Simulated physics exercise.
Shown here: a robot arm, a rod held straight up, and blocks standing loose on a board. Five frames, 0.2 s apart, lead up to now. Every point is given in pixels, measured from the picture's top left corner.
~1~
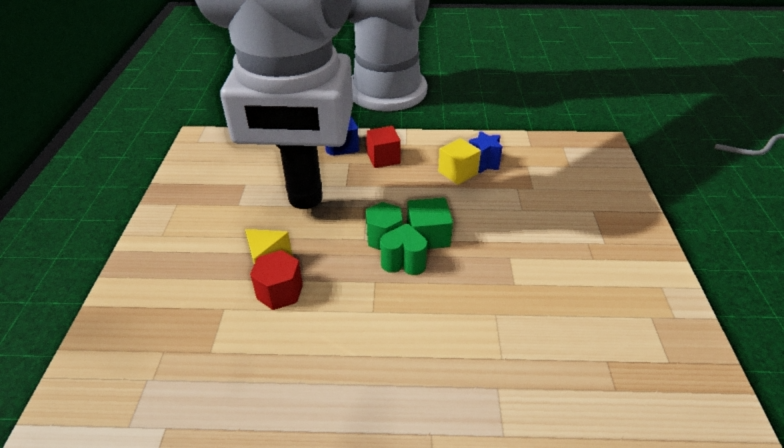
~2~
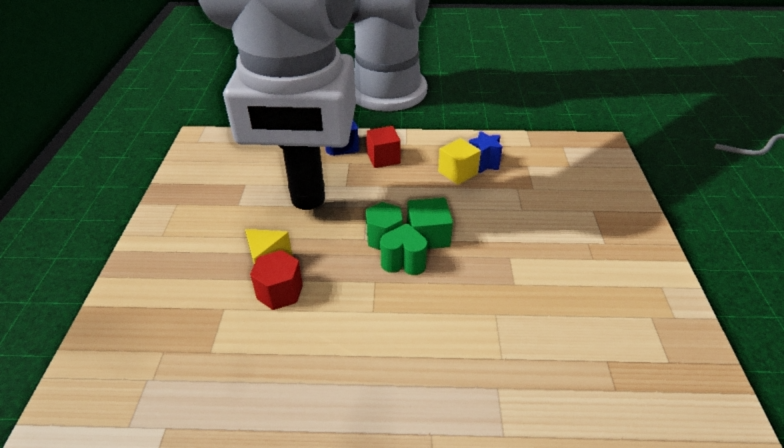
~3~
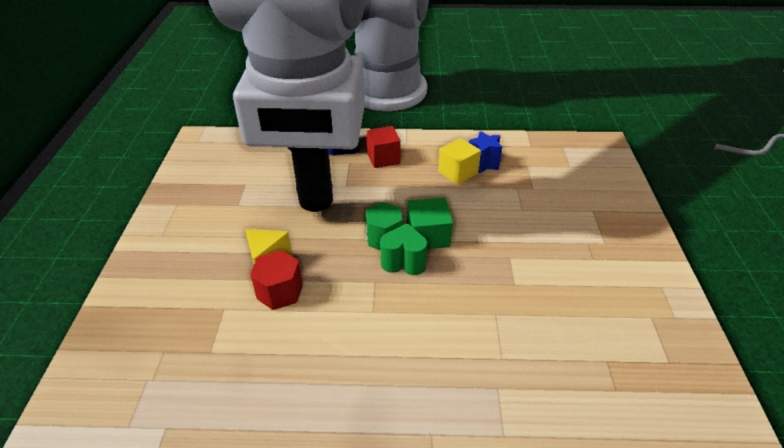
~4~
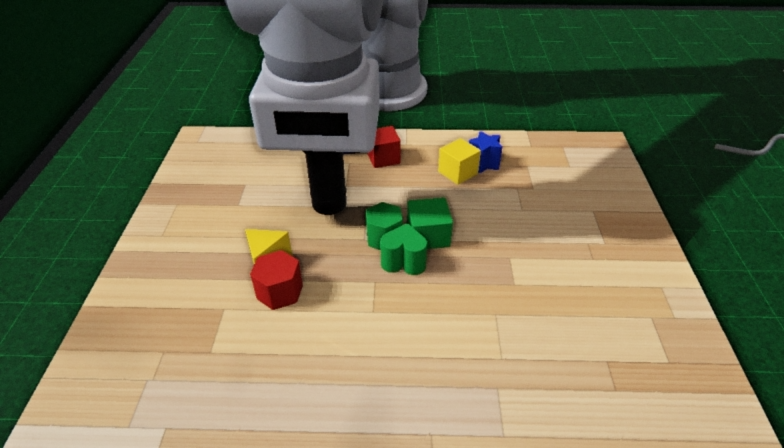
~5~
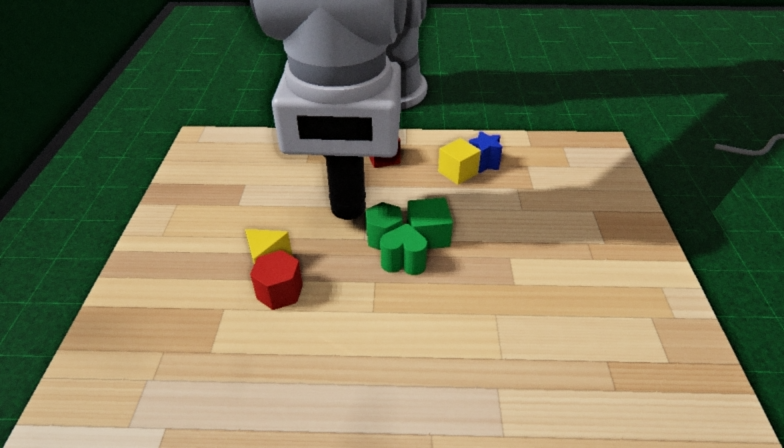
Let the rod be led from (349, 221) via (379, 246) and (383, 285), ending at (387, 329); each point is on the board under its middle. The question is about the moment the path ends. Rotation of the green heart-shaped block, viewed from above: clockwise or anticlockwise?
Looking down on the board, it turns clockwise.
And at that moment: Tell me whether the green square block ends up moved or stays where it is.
Once the path ends, it is somewhere new.
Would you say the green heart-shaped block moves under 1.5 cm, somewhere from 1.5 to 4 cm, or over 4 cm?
I'd go with over 4 cm for this block.
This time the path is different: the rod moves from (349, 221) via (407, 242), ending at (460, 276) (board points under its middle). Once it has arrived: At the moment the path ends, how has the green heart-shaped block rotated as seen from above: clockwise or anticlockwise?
Overhead view: Clockwise.
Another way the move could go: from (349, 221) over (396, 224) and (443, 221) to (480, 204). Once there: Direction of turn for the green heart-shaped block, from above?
That block twists clockwise.
The first path, step by step. One third of the way, rod at (379, 235); green hexagon at (414, 232), turned 30° anticlockwise; green heart-shaped block at (433, 256), turned 30° clockwise; green square block at (442, 213), turned 25° anticlockwise.
Two thirds of the way, rod at (383, 273); green hexagon at (419, 238), turned 60° anticlockwise; green heart-shaped block at (444, 263), turned 40° clockwise; green square block at (442, 213), turned 25° anticlockwise.
At the end, rod at (387, 317); yellow triangular block not moved; green hexagon at (419, 238), turned 60° anticlockwise; green heart-shaped block at (444, 263), turned 40° clockwise; green square block at (442, 213), turned 25° anticlockwise.
